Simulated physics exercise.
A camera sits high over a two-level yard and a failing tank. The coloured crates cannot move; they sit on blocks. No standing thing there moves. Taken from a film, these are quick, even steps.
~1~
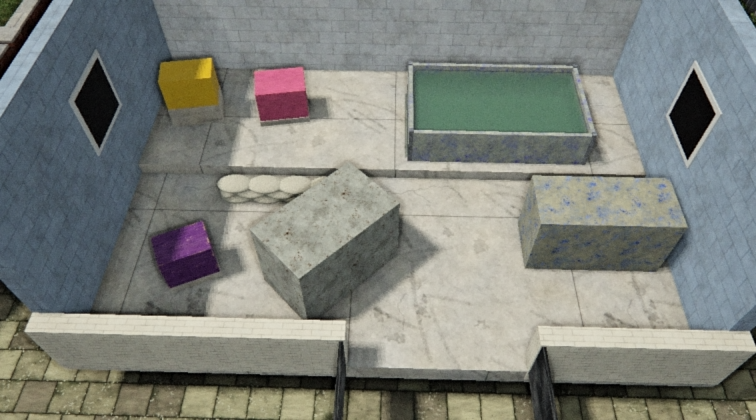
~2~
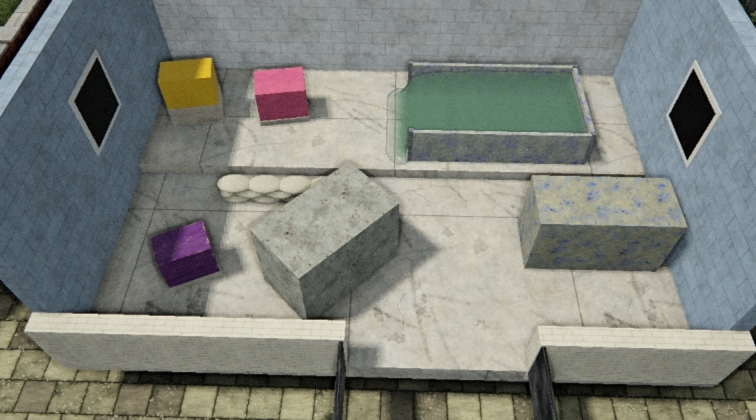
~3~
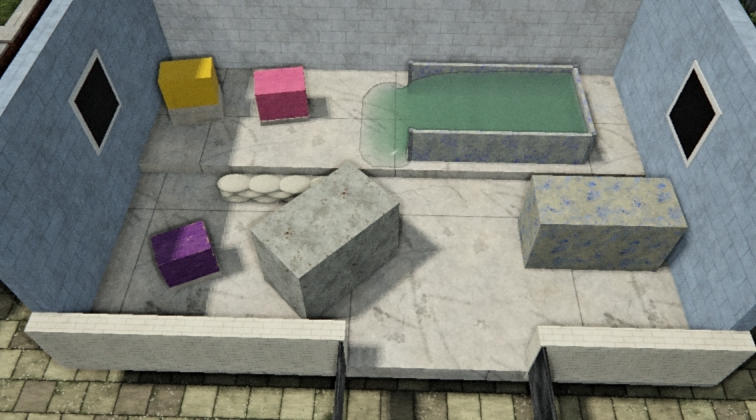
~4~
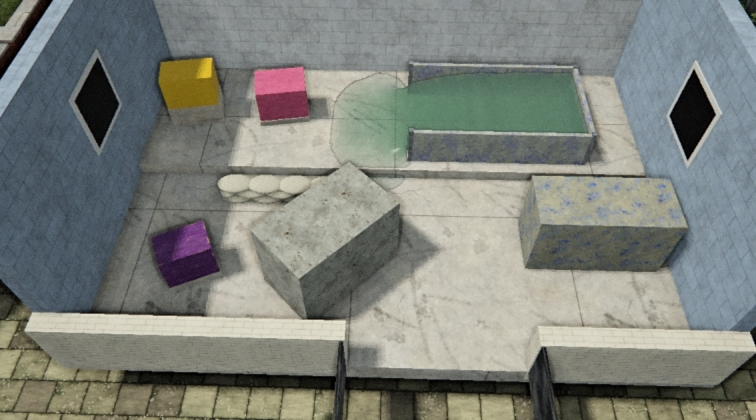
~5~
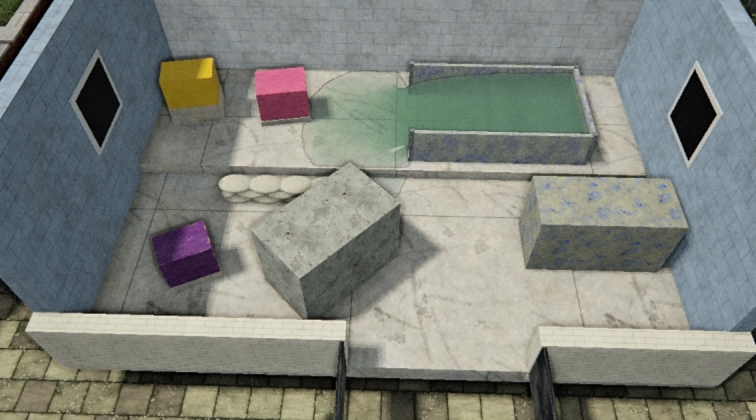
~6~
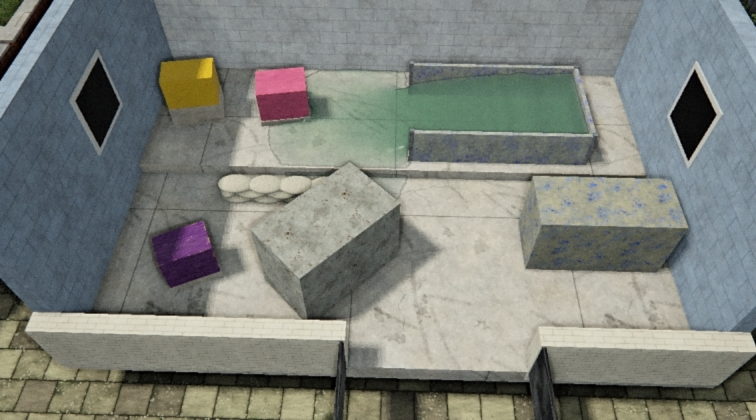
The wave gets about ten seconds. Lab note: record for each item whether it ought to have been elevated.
In order: The purple crate will come out wet; the pink crate will come out wet; the yellow crate will come out dry.
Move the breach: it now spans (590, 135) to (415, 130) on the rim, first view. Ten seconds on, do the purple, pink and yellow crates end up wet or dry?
Then the purple crate is untouched, the pink crate is untouched and the yellow crate is untouched.
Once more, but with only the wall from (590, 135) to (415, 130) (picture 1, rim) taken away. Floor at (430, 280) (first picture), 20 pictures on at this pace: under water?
Submerged.
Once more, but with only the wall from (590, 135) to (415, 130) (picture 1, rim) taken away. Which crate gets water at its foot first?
The purple crate comes first.
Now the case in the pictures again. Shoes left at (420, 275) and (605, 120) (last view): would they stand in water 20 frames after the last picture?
The first place is spared and the second is spared.
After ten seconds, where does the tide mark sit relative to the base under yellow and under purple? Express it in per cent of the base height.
Around 60 in a hundred for the first and 170 in a hundred for the second.
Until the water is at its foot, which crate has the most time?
Last of all: The one in purple.
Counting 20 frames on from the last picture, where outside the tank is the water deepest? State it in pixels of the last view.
Estimated pixel: (153, 179).
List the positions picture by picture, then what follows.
The first picture shows the water tank at (497, 101) is whole and still.
In the second picture, water pours out at (412, 115) and has run to (398, 92).
In the third picture, water pours out at (412, 117) and has run to (381, 87).
In the fourth picture, the front is at (353, 87), out from the gap at (412, 118).
In the fifth picture, the front is at (313, 105), out from the gap at (412, 119).
In the sixth picture, water pours out at (412, 119) and has run to (274, 137).
A moment on, water covers 25 % of the floor; the purple crate not reached, the pink crate water round its plinth, the yellow crate water round its plinth.
Next, water covers 35 % of the floor; the purple crate not reached, the pink crate water round its plinth, the yellow crate water round its plinth.
Then, water covers 45 % of the floor; the purple crate water round its plinth, the pink crate water round its plinth, the yellow crate water round its plinth.
Later, water covers 75 % of the floor; the purple crate water round its plinth, the pink crate water round its plinth, the yellow crate water round its plinth.
In the end, water covers 95 % of the floor; the purple crate was topped, the pink crate was topped, the yellow crate stayed above the water.
